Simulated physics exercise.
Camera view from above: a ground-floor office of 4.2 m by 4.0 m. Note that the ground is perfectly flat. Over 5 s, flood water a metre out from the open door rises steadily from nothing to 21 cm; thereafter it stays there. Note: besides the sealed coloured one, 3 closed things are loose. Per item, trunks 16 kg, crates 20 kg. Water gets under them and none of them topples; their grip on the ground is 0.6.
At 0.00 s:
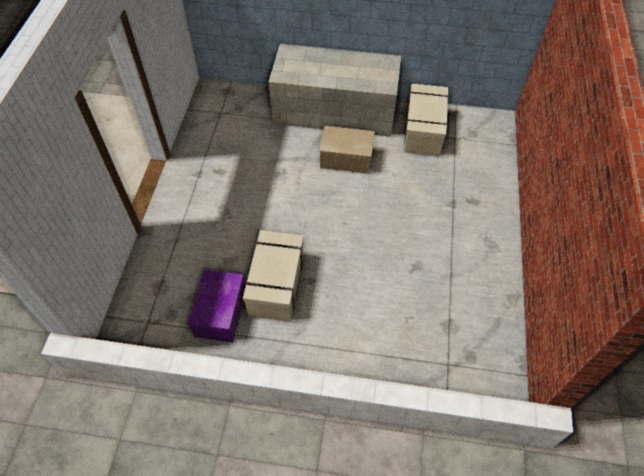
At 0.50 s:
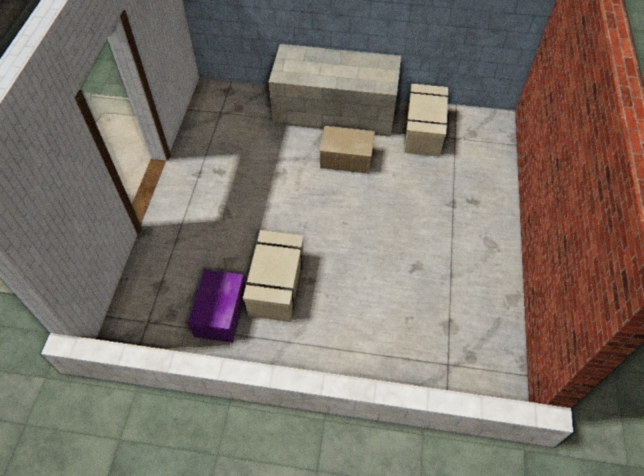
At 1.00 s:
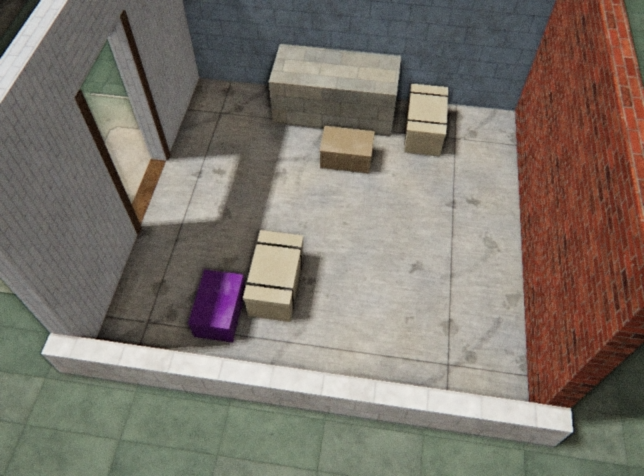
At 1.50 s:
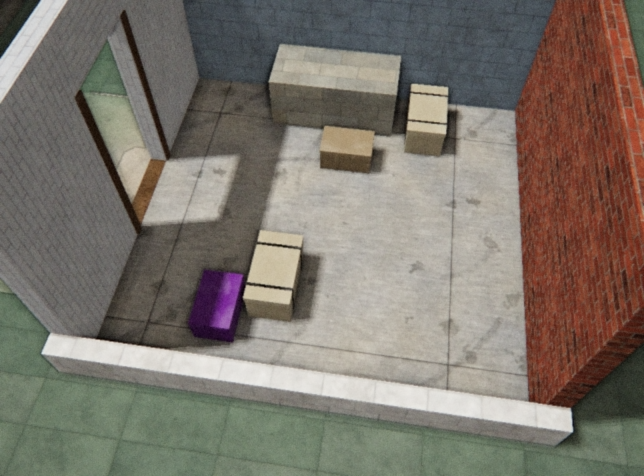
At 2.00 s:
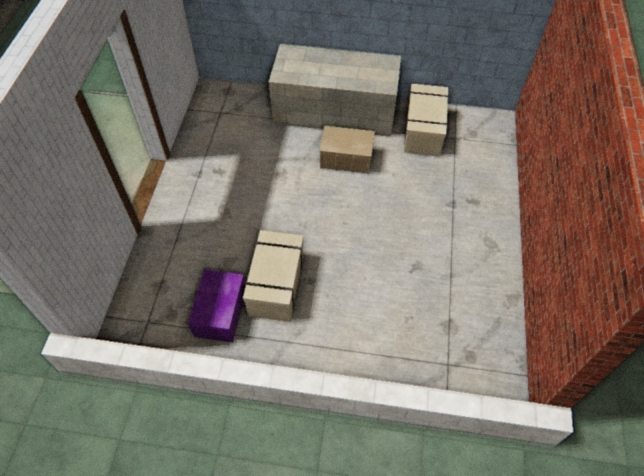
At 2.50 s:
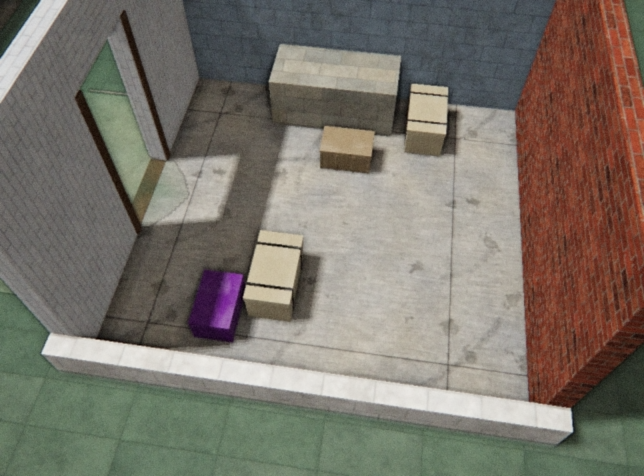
Greenish water spreading over paving outside, then edging through the left doorway of a room where purple and tan boxes stay still.
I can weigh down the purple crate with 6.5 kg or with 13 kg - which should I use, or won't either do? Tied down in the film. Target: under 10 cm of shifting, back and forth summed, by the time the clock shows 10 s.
Go with the heavier one.
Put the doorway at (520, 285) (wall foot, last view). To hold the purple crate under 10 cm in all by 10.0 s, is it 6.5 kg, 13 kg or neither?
With that change, neither one suffices.
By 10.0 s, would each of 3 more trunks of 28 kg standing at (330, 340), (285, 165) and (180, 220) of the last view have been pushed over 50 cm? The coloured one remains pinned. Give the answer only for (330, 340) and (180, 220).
Result, in order - falls shy; exceeds it.
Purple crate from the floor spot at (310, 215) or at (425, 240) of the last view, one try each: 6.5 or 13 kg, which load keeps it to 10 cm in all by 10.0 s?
The first try gives failure with both; the second gives failure with both.
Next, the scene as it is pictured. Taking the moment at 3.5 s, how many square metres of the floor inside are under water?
Wet area: Approx. 2.0 m2.
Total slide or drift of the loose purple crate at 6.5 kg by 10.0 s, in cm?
Some 80 centimetres of travel in total.
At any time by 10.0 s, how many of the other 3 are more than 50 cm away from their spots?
It adds up to 1.
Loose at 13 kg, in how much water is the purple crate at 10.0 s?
Close to 4 cm deep.
After 3.5 s the purple crate would be 0 cm from its start with 6.5 kg and 0 cm from its start with 13 kg; 0 cm of water round it then.
After 4.5 s the purple crate would be 0 cm from its start with 6.5 kg and 0 cm from its start with 13 kg; 2 cm of water round it then.
After 7.0 s the purple crate would be 29 cm from its start with 6.5 kg and 0 cm from its start with 13 kg; 4 cm of water round it then.
After 10.0 s the purple crate would be 76 cm from its start with 6.5 kg and 0 cm from its start with 13 kg; 4 cm of water round it then.
